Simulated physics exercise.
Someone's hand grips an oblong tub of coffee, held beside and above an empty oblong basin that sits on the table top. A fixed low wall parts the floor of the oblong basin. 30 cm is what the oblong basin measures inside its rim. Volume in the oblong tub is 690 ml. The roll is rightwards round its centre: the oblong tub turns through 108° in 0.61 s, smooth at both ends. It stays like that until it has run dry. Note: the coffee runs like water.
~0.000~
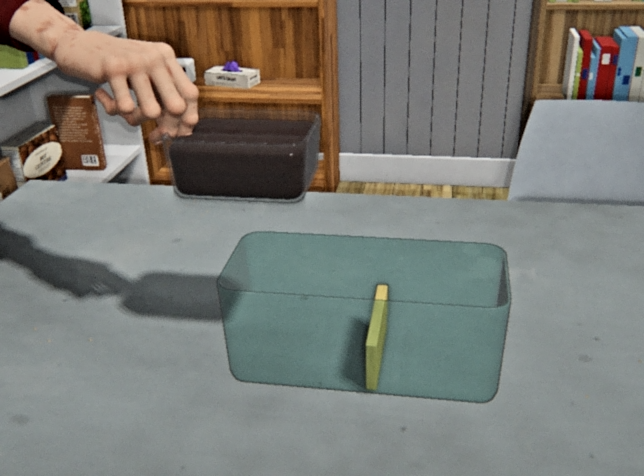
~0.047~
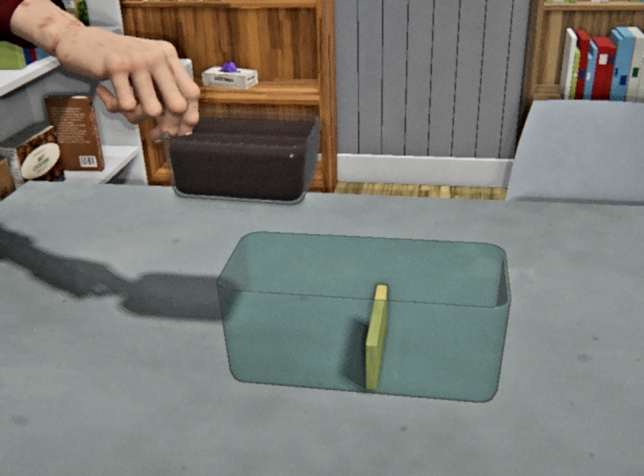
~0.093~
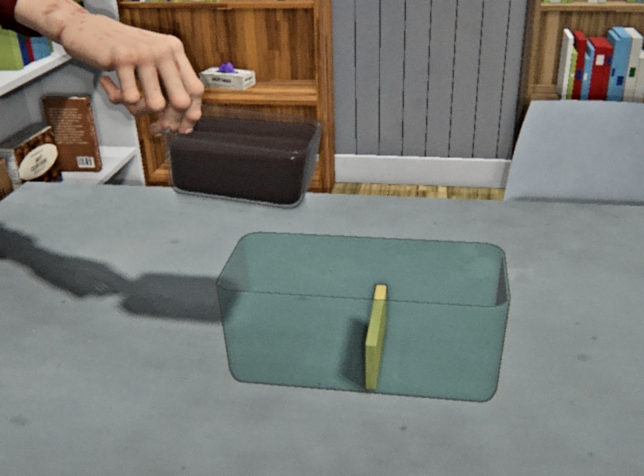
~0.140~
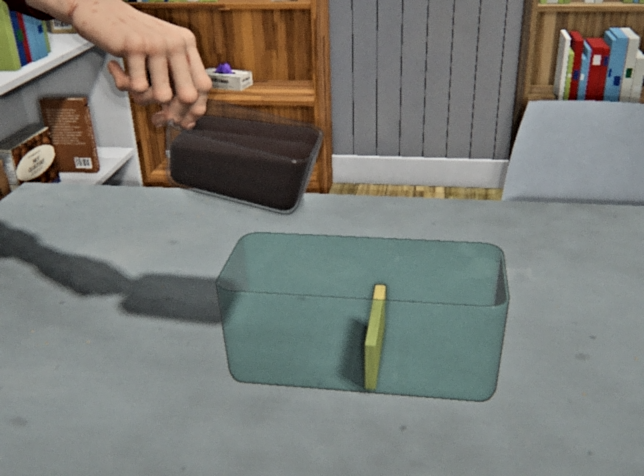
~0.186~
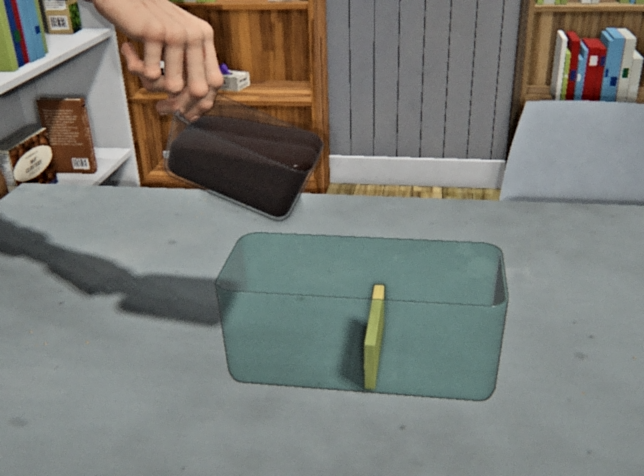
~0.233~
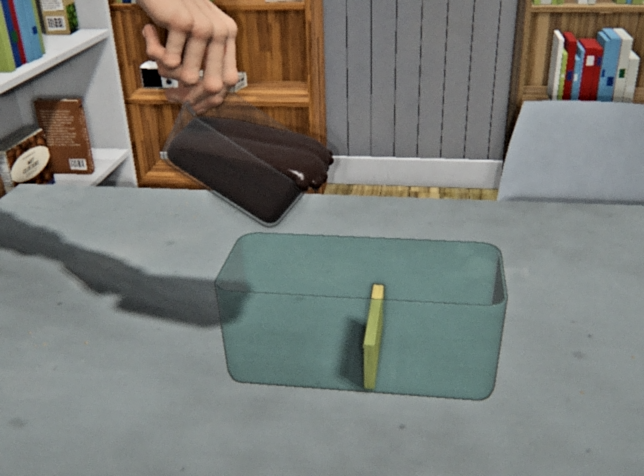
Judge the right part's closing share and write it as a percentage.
I would judge it at 31 per cent.
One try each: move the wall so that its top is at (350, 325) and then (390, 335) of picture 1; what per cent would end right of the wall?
I'd put it at about 65 per cent for the first and about 25 per cent for the second.
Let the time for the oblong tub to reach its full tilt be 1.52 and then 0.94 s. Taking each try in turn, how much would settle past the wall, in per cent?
55 per cent first, 50 per cent second.
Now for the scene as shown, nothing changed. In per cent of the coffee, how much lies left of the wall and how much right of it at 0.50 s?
Lab note: Left near 28, right near 26.
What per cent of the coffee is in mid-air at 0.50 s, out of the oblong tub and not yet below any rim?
Close to 36 per cent, I'd say.
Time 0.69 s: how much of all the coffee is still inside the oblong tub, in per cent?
Close to 1 percent of the total.
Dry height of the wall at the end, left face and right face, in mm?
Looks like roughly 40 mm on the left and roughly 48 mm on the right.
By 0.50 s the tilt is 99° and 11 per cent is still to pour, 27 is left of the wall and 26 right of it.
By 0.69 s the tilt is 108° and 1 per cent is still to pour, 59 is left of the wall and 30 right of it.
By 0.89 s the tilt is 108° and 0 per cent is still to pour, 60 is left of the wall and 31 right of it.
By 1.11 s the tilt is 108° and 0 per cent is still to pour, 60 is left of the wall and 31 right of it.
At rest 60 per cent lies left of the wall, 31 right of it and 9 outside.
